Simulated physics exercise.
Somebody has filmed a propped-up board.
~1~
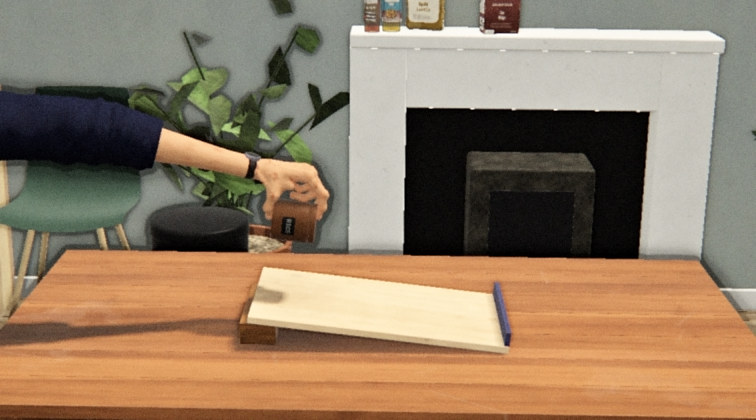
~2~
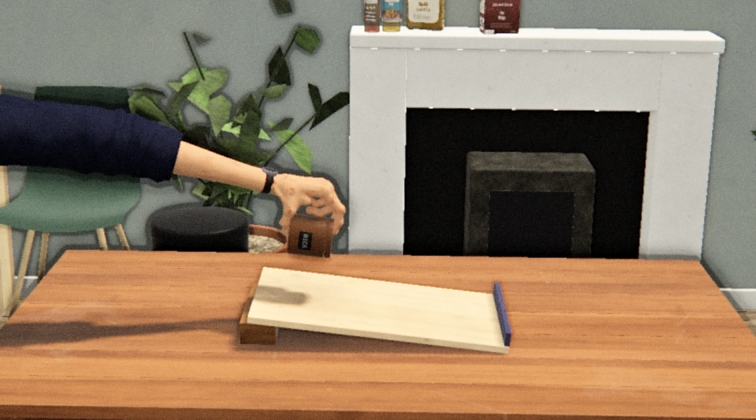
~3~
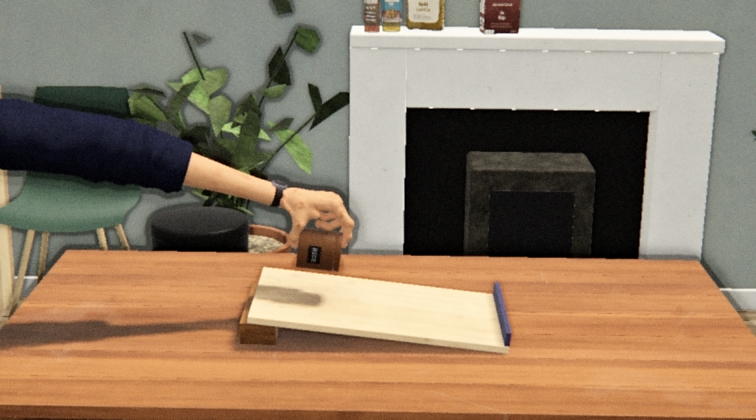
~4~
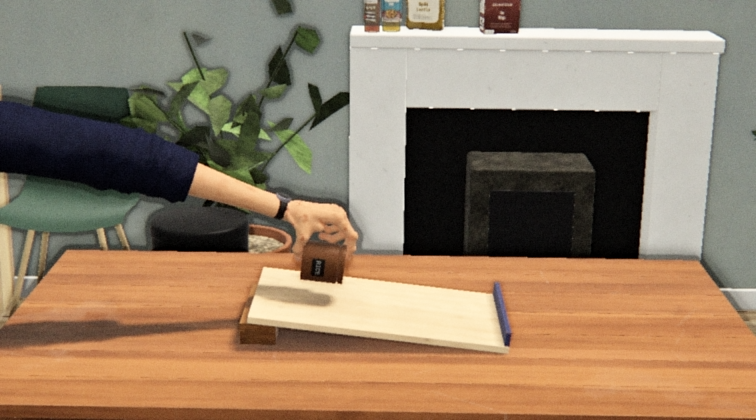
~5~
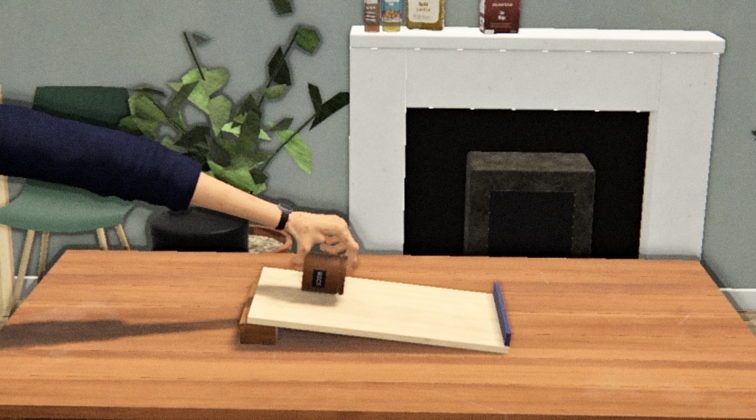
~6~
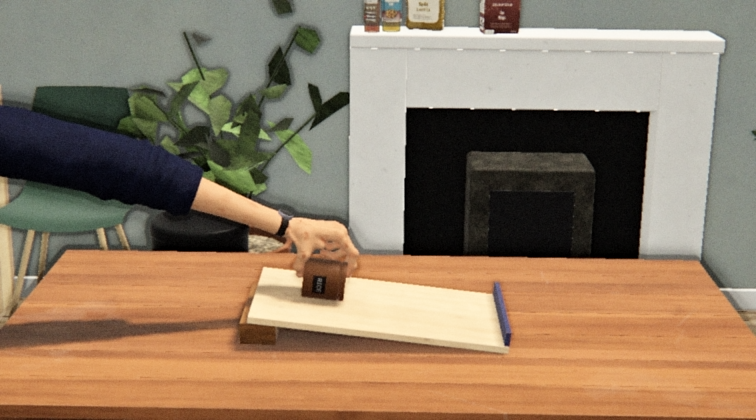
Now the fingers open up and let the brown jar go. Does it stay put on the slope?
Seems it's rooted there, really.
Then, 0.30 s past the last view, nothing moves.
Then, 0.70 s past the last view, brown jar resting near (325, 279).
Finally, it is still in place. Final places as the last picture's camera would see them, brown jar near (325, 279). The brown jar stays where it is put.
